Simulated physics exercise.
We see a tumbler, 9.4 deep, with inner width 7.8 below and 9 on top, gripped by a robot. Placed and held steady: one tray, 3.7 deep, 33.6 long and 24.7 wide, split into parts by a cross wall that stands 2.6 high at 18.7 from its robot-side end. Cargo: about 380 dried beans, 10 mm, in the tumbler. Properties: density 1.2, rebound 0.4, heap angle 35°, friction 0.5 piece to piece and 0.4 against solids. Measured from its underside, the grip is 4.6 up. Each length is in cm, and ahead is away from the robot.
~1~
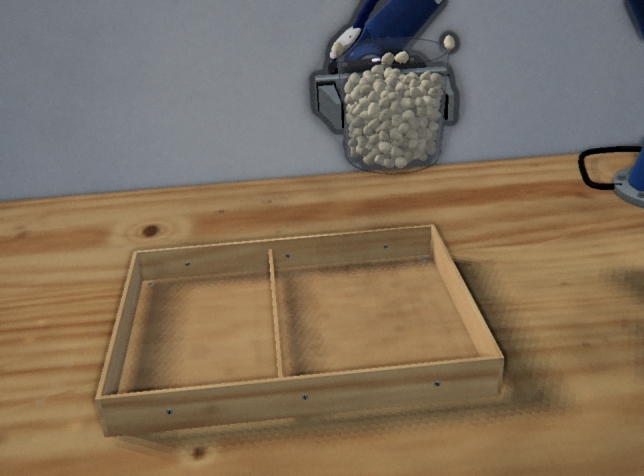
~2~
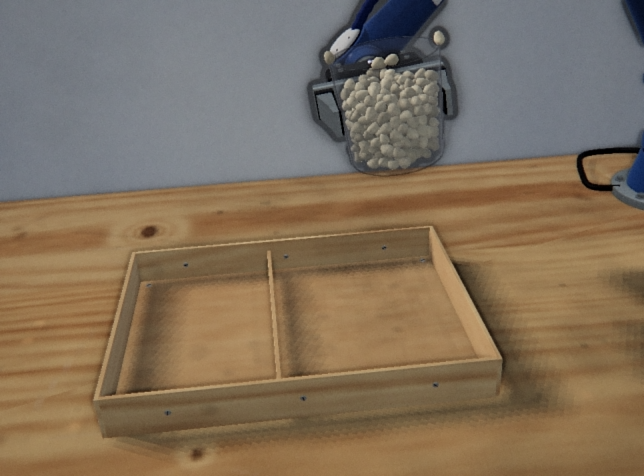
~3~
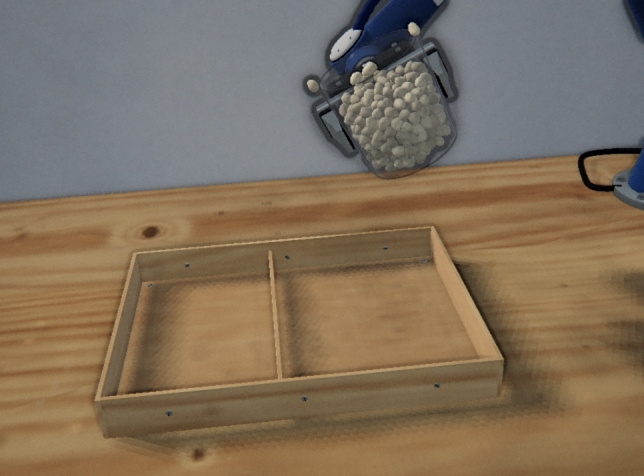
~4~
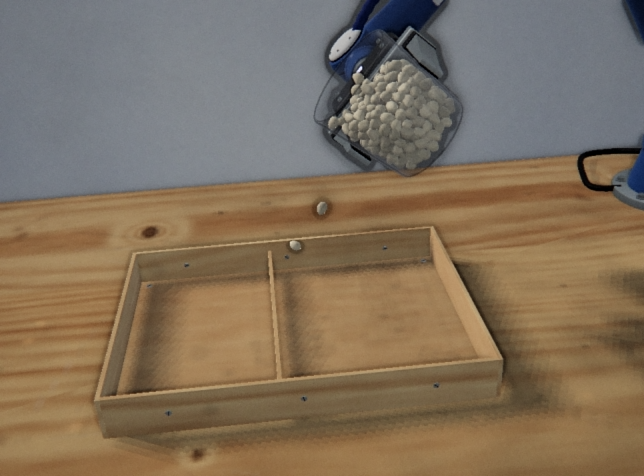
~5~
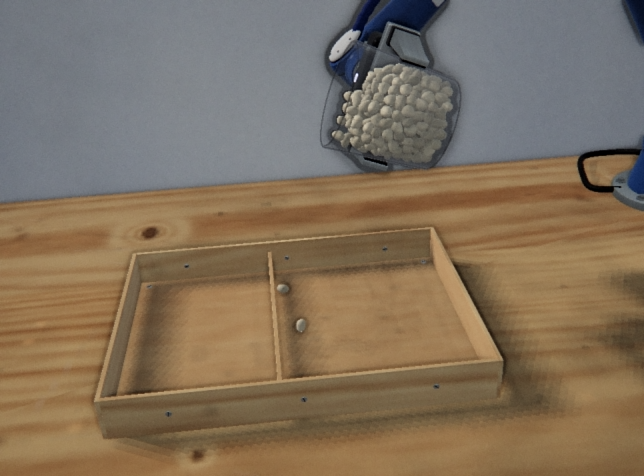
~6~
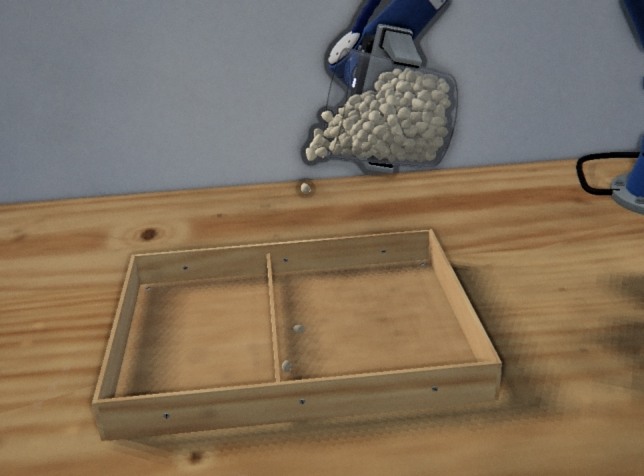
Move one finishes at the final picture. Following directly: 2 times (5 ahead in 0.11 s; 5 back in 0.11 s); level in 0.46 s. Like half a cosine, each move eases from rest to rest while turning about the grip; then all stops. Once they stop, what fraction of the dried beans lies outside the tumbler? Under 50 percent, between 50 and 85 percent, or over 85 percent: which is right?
The right one is between 50 and 85 percent.
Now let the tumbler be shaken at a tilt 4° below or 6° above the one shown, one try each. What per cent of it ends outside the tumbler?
Estimates, in order: 60 % and 90 %.
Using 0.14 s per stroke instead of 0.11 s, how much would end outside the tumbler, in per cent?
About 60 per cent, then.
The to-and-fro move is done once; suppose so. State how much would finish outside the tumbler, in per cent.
About 60 per cent in that case.
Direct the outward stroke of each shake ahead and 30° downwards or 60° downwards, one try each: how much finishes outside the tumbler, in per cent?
Estimates, in order: 40 % then 20 %.
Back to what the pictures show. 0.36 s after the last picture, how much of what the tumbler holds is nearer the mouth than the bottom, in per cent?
Some 65 percent is in that half.
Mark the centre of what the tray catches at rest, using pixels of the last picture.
I'd point to somewhere near (216, 336).
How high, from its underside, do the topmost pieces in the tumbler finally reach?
About 5.0 cm.
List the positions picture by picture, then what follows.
The tumbler middle at (393, 107), level; upper third of the load around (390, 91), from x 340 to 450, top at y 45; 382 in the tumbler, in the first frame.
The tumbler middle at (391, 108), tilted 7° forward; upper third of the load around (392, 92), from x 330 to 440, top at y 40, in the second frame.
The tumbler middle at (392, 109), tilted 26° forward; upper third of the load around (398, 92), from x 315 to 445, top at y 30; 381 in the tumbler, 1 in flight or on a rim, in the third frame.
The tumbler middle at (391, 109), tilted 50° forward; upper third of the load around (397, 91), from x 295 to 450, top at y 65; 380 in the tumbler, 2 in flight or on a rim, in the fourth frame.
The tumbler middle at (391, 110), tilted 69° forward; upper third of the load around (400, 91), from x 285 to 450, top at y 70; 380 in the tumbler, 2 in the robot-side part, in the fifth frame.
The tumbler middle at (390, 113), tilted 76° forward; upper third of the load around (405, 98), from x 285 to 445, top at y 75; 378 in the tumbler, 2 in the robot-side part, 2 in flight or on a rim, in the sixth frame.
Then, 0.36 s on, tilted 76° forward, highest piece 23 above the table; 178 in the tumbler, 156 in the far-side part, 35 in the robot-side part, 13 in flight or on a rim.
Then, 0.72 s on, tilted 25° forward, highest piece 25 above the table; 211 in the far-side part, 94 in the tumbler, 76 in the robot-side part, 1 in flight or on a rim.
Then, 1.10 s on, level, highest piece 24 above the table; 211 in the far-side part, 94 in the tumbler, 77 in the robot-side part.
Then, 2.15 s on, level, highest piece 24 above the table; 211 in the far-side part, 94 in the tumbler, 77 in the robot-side part.
In the end, 211 in the far-side part, 94 in the tumbler, 77 in the robot-side part. That is 75 % outside the tumbler.
